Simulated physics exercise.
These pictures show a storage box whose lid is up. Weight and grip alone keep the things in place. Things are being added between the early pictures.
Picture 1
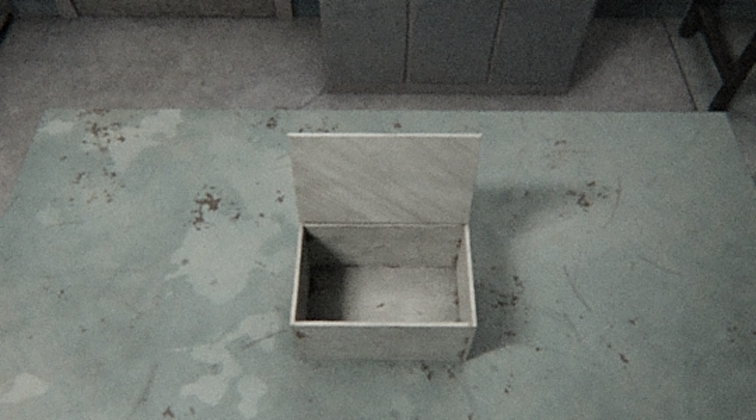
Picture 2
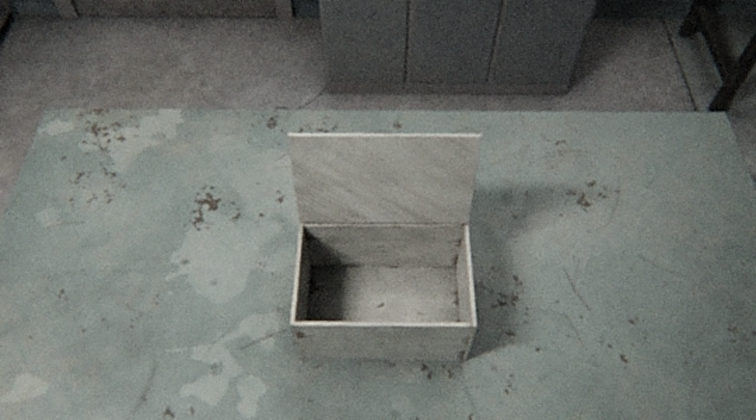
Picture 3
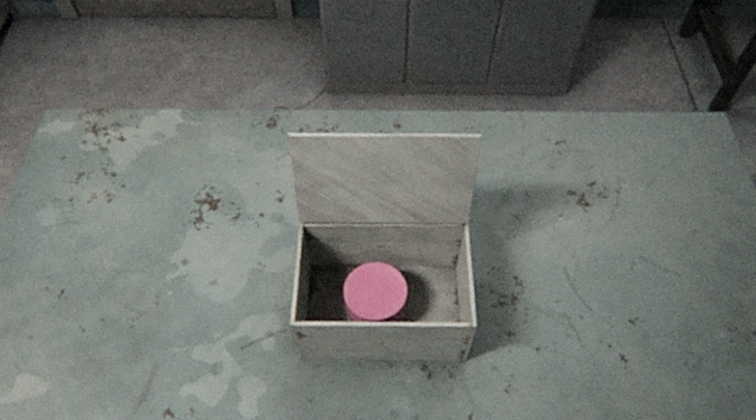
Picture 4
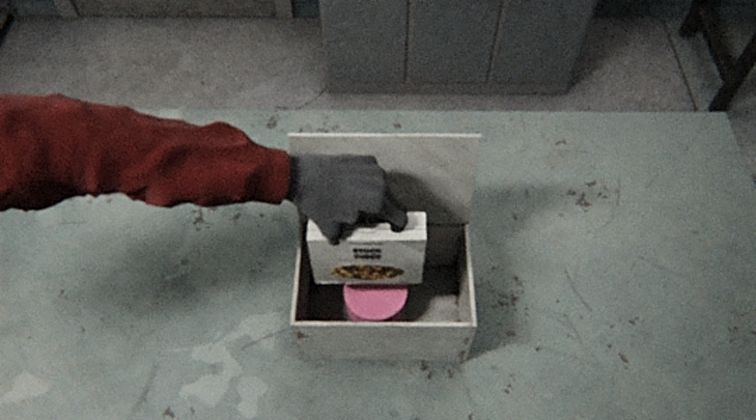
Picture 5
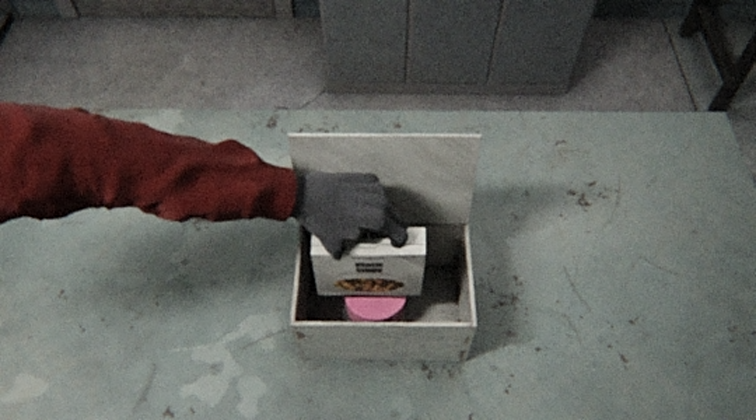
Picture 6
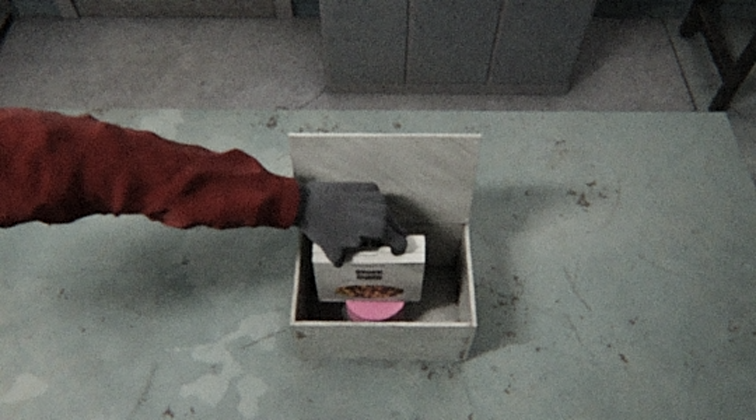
In an open box, a pink tub appears, then a gloved hand lowers a white packet.
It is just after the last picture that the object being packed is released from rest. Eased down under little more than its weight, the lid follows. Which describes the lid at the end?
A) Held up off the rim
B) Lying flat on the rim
A, held up off the rim.
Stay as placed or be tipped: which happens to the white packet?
At the finish the white packet holds its orientation.
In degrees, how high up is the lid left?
Roughly 45°.
Then, 1.40 s after the last picture, lid 72° above the rim.
Then, 2.50 s after the last picture, lid 46° above the rim.
At rest, lid 46° above the rim; both in place. Seen from the same camera at the end, white packet near (369, 271).
